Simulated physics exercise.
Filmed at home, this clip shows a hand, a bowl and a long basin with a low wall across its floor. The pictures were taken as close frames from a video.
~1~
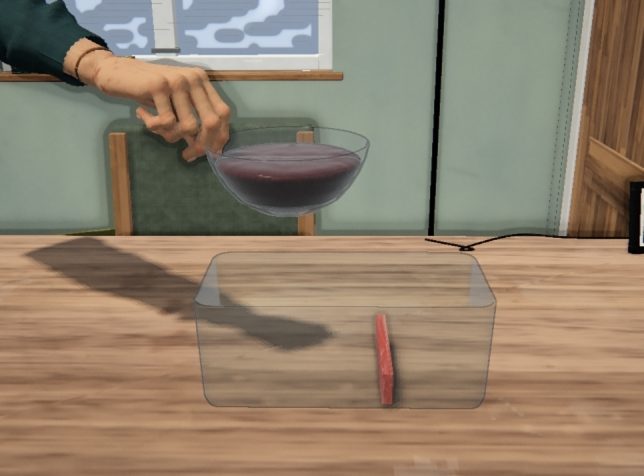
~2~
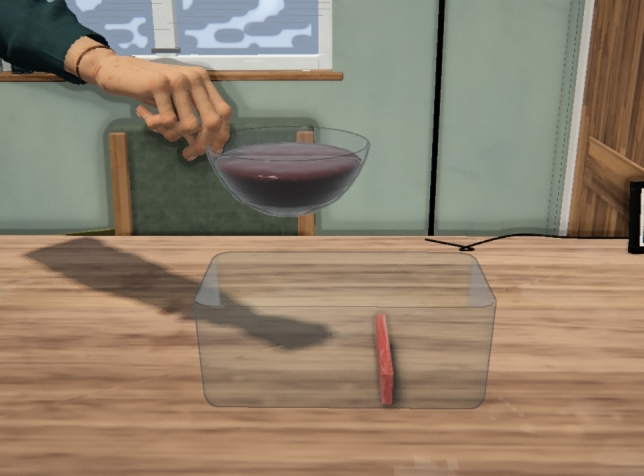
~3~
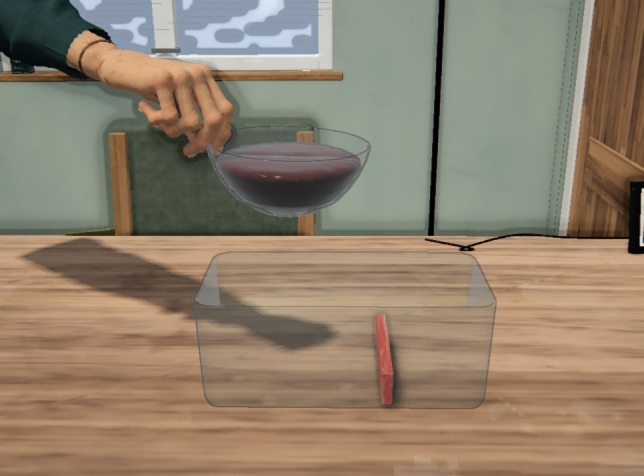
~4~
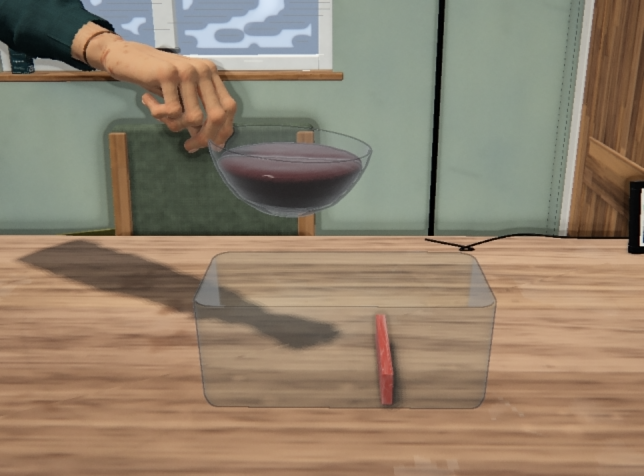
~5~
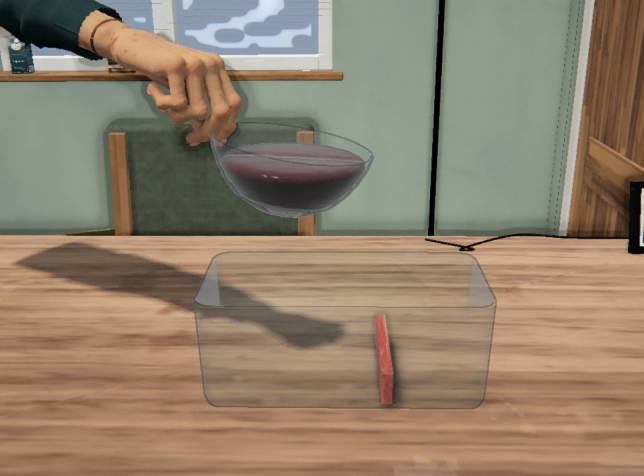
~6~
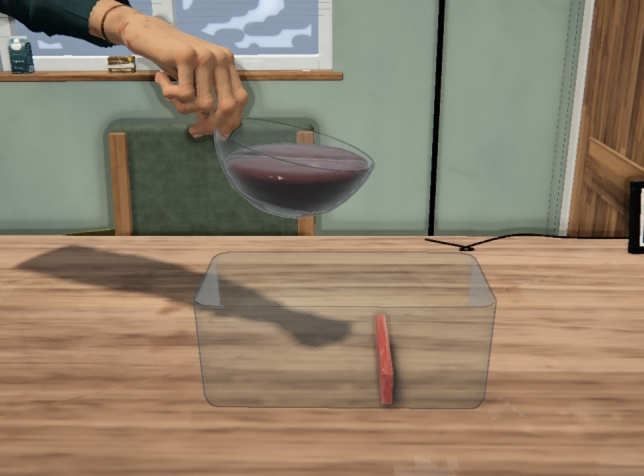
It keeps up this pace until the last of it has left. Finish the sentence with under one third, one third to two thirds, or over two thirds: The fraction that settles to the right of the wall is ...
The fraction that settles to the right of the wall is over two thirds.
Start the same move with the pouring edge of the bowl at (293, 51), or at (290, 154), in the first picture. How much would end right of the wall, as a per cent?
30 %, then 5 %.
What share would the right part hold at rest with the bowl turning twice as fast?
Around 55 per cent ends up there.
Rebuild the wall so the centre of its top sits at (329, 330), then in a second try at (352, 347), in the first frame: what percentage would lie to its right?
First try: Roughly 100 per cent; second try: 85 per cent.
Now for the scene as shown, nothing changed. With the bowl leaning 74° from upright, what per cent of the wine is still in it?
Around 25 in a hundred has not poured out yet.
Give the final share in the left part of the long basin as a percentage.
About 25 percent.
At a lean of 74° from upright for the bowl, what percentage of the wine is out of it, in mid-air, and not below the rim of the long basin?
It works out to about 30 percent.
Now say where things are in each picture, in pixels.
In the first picture, it leans 0°; its right rim is at (369, 144); the wine meets the walls at (216, 158) and (362, 157); the long basin's rim runs from (205, 278) to (484, 279); the wall's top is at (384, 343).
In the second picture, it leans 1°; its right rim is at (369, 145); the wine meets the walls at (216, 156) and (362, 157).
In the third picture, it leans 2°; its right rim is at (370, 147); the wine meets the walls at (218, 156) and (362, 159).
In the fourth picture, it leans 5°; its right rim is at (371, 152); the wine meets the walls at (219, 155) and (364, 160).
In the fifth picture, it leans 10°; its right rim is at (372, 158); the wine meets the walls at (222, 155) and (366, 161).
In the sixth picture, it leans 15°; its right rim is at (373, 165); the wine meets the walls at (225, 156) and (371, 161).
A moment on, the tilt is 74° and 25 per cent is still to pour, 1 is left of the wall and 44 right of it.
Next, the tilt is 110° and 0 per cent is still to pour, 22 is left of the wall and 78 right of it.
Then the tilt is 118° and 0 per cent is still to pour, 25 is left of the wall and 75 right of it.
Later the tilt is 118° and 0 per cent is still to pour, 25 is left of the wall and 75 right of it.
Finally, 25 per cent lies left of the wall, 75 right of it and 0 outside.
